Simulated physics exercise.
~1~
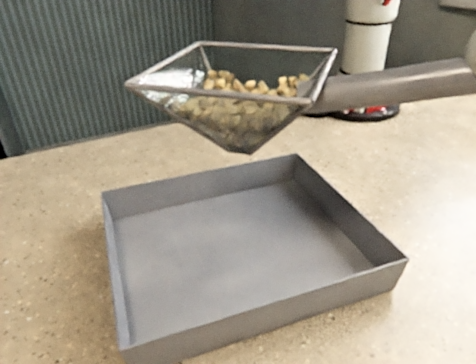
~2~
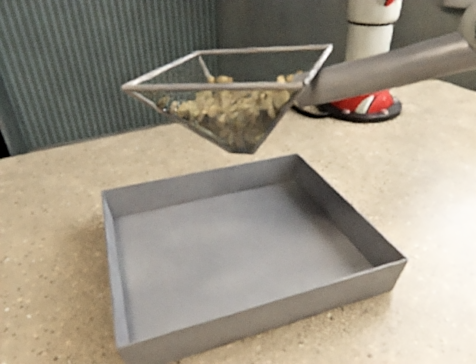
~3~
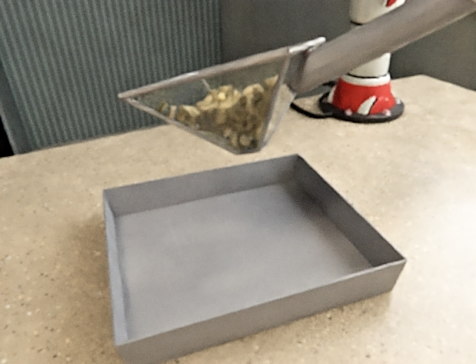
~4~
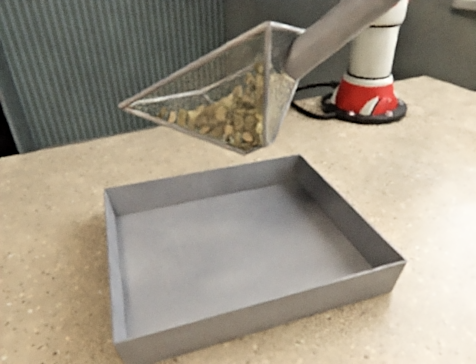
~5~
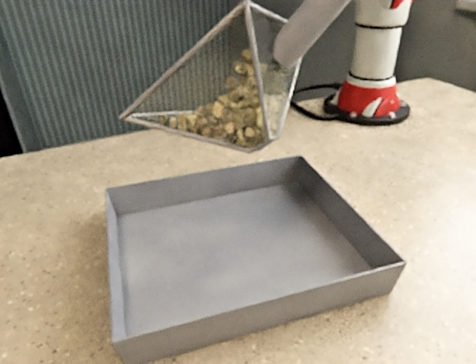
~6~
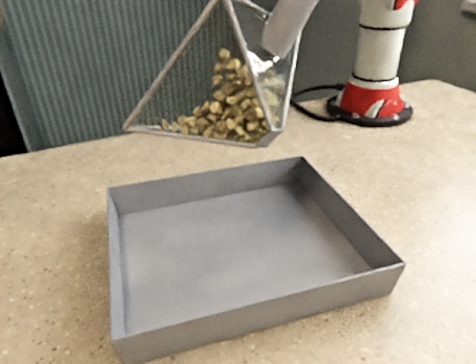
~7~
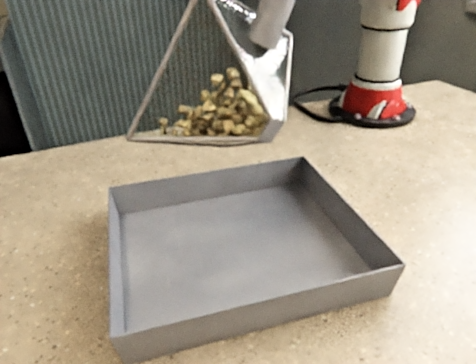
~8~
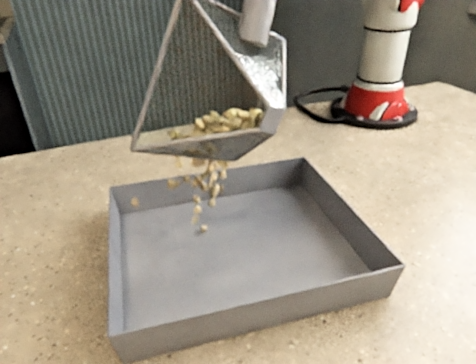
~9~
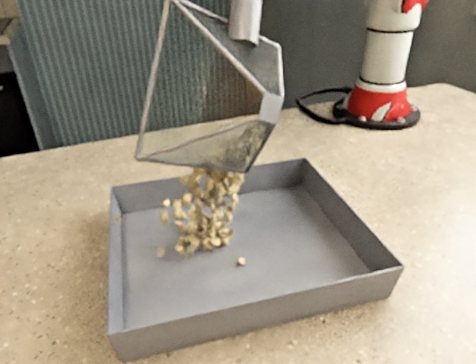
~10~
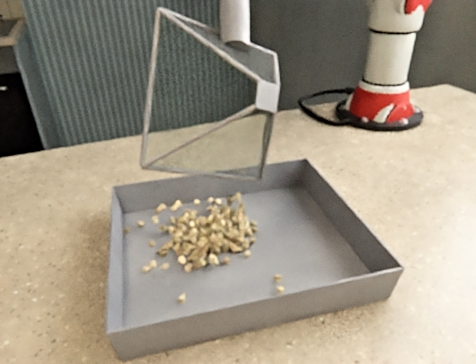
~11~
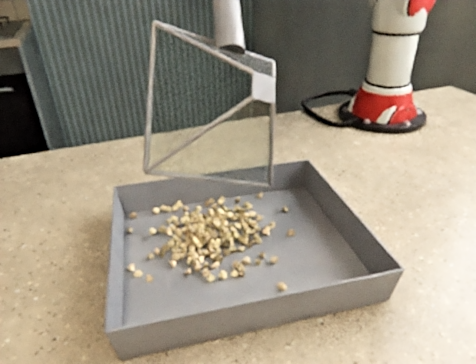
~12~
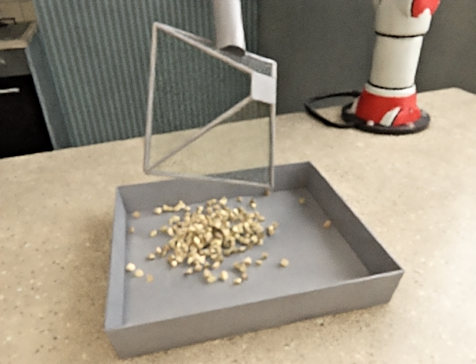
In this clip, a clear, flared scoop of small tan pellets on a gray arm tilts steadily above a shallow gray tray on a speckled counter. The pellets slide to its edge and pour out, ending scattered in a loose pile in the tray beneath the empty scoop.
